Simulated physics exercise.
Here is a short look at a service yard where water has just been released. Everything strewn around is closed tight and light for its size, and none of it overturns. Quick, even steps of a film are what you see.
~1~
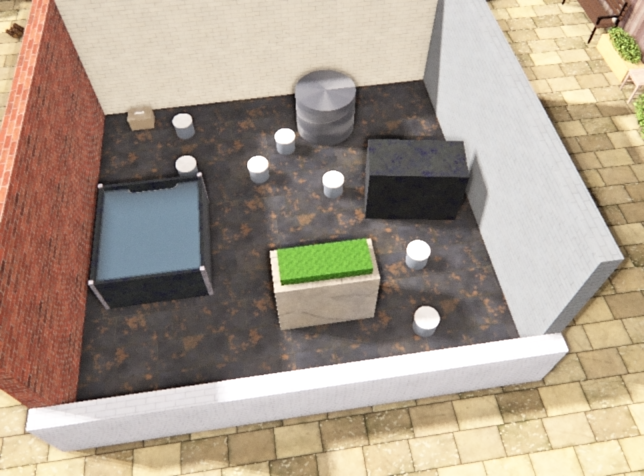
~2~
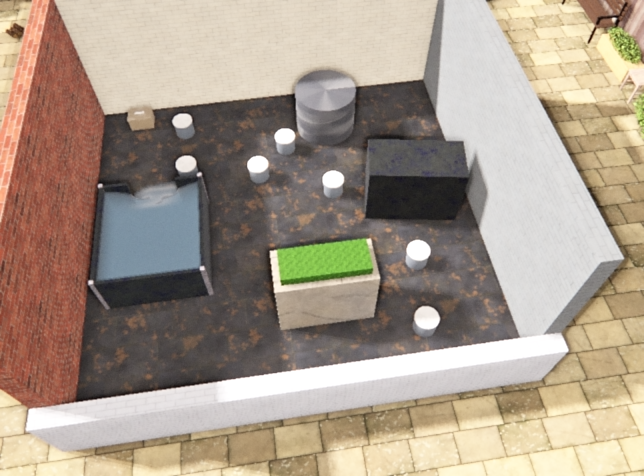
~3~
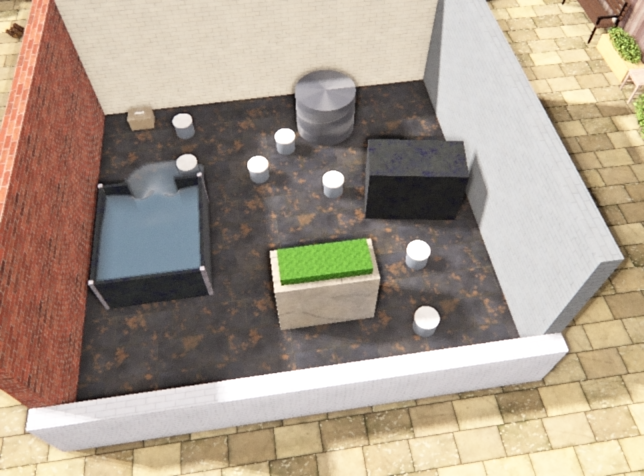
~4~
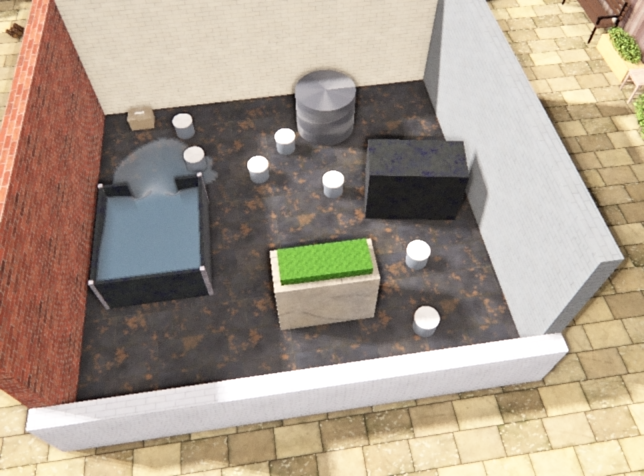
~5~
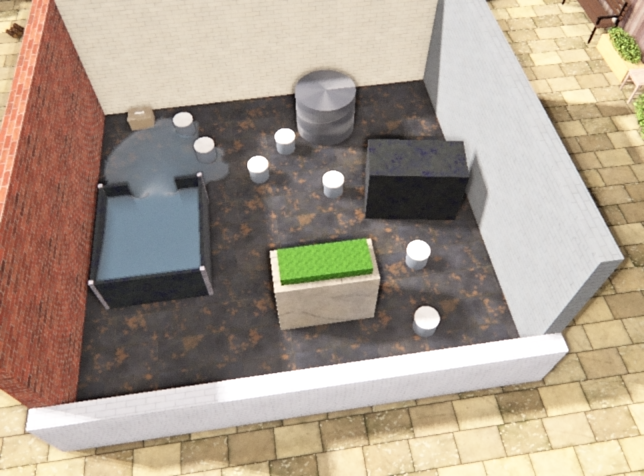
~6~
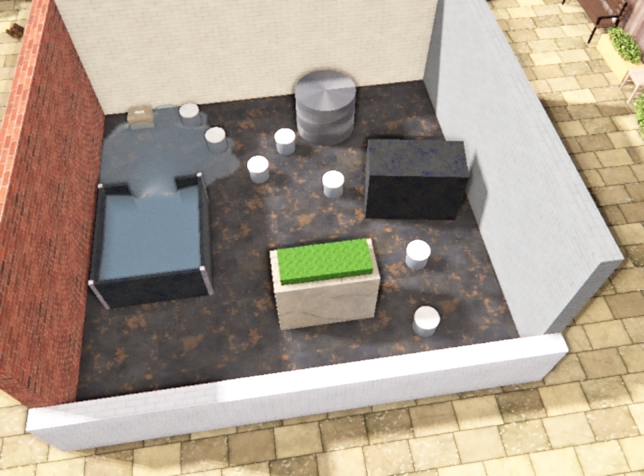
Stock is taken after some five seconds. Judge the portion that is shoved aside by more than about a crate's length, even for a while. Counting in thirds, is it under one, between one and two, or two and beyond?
In thirds: Between one and two.
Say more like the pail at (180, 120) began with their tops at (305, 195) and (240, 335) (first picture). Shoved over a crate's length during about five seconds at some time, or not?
Going by the order given: Pushed clear, stays in place.
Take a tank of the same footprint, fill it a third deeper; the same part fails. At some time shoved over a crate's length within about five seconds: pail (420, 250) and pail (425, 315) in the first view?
Fell short of it; fell short of it.
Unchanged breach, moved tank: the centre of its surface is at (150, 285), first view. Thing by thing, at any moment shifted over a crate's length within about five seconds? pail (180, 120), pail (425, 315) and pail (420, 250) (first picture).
Item one travelled far enough, item two not displaced far, item three not displaced far.
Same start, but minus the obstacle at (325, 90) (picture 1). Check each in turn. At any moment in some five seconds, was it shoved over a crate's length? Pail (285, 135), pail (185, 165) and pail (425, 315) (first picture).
Well, the first was pushed clear, the second was pushed clear, and the third stayed in place.
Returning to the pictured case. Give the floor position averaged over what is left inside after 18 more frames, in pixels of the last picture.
I'd put it at roughly (327, 177).
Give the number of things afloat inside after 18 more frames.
The count is 2.
A moment on, 2 of 8 are well off their spots; 1 afloat.
Next, 2 of 8 are well off their spots; 2 afloat.
Later, 3 of 8 are well off their spots; 2 afloat.
In the end, 4 of 8 are well off their spots, and 4 have been at some point; 2 afloat.
